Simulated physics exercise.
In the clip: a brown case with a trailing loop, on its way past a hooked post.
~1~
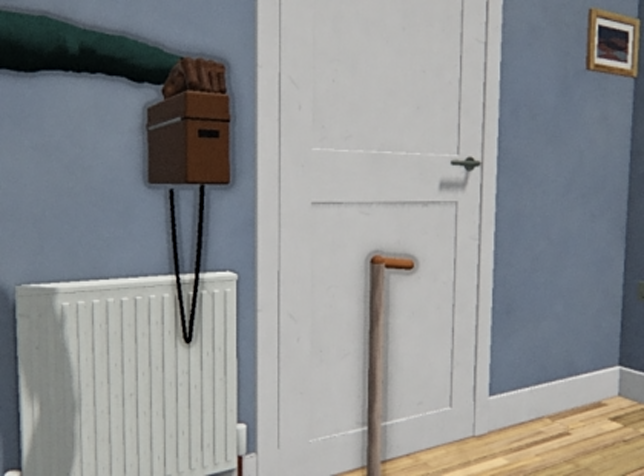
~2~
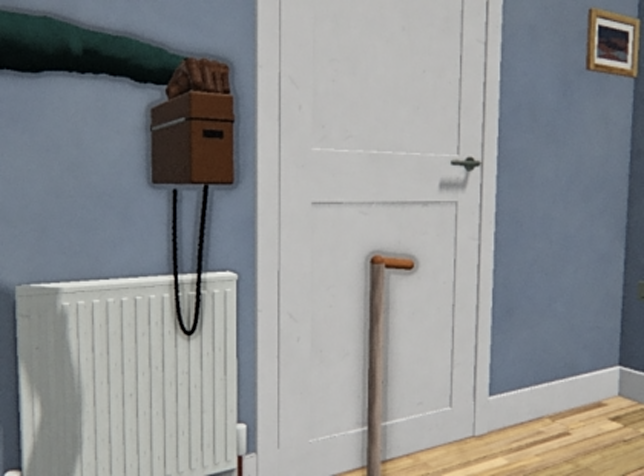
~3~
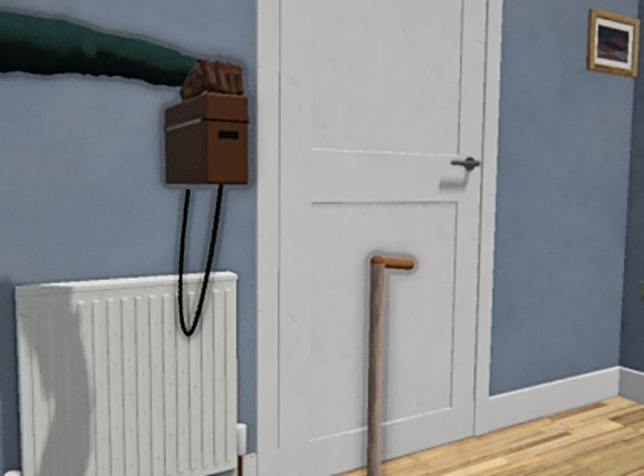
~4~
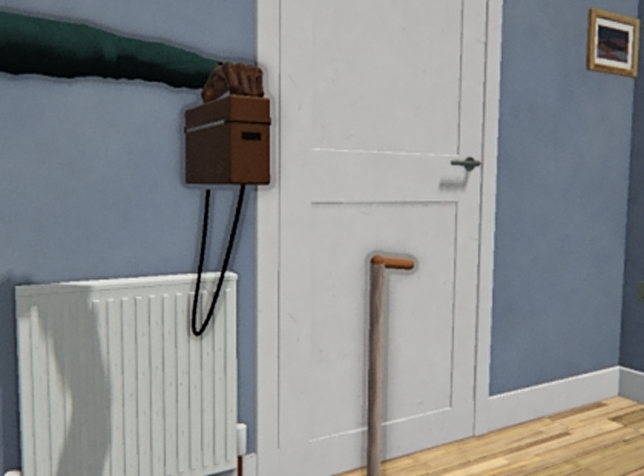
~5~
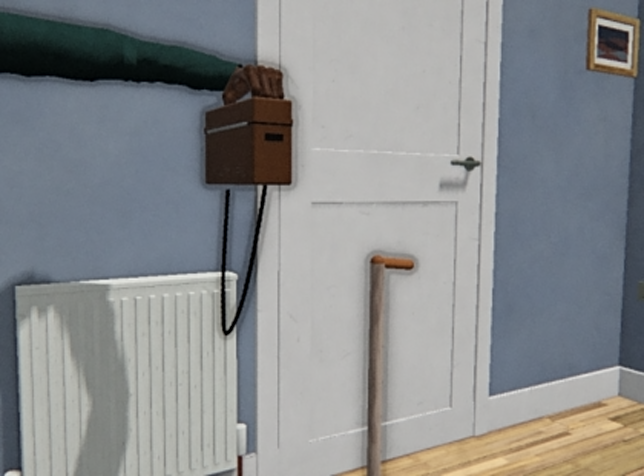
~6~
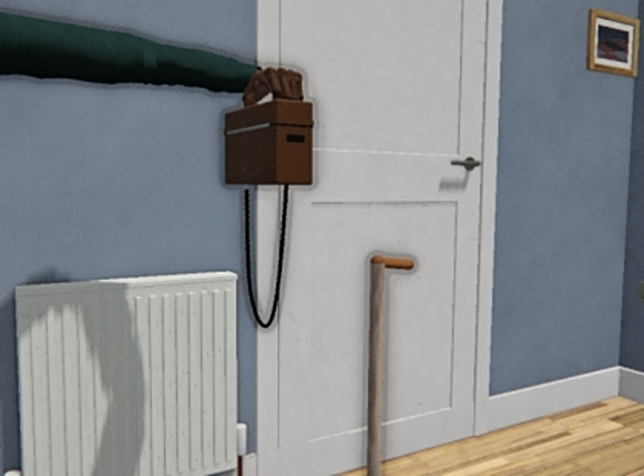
A green-sleeved arm carries a brown case with a dangling black loop steadily to the right.
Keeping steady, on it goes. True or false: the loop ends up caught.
False.
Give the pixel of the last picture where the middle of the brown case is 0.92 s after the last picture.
About (381, 152).
Then, 0.92 s on from there, case over the post near (381, 152).
Then, 1.88 s on from there, case past the post near (477, 157).
In the end, case past the post near (492, 157). The brown case comes away clean.
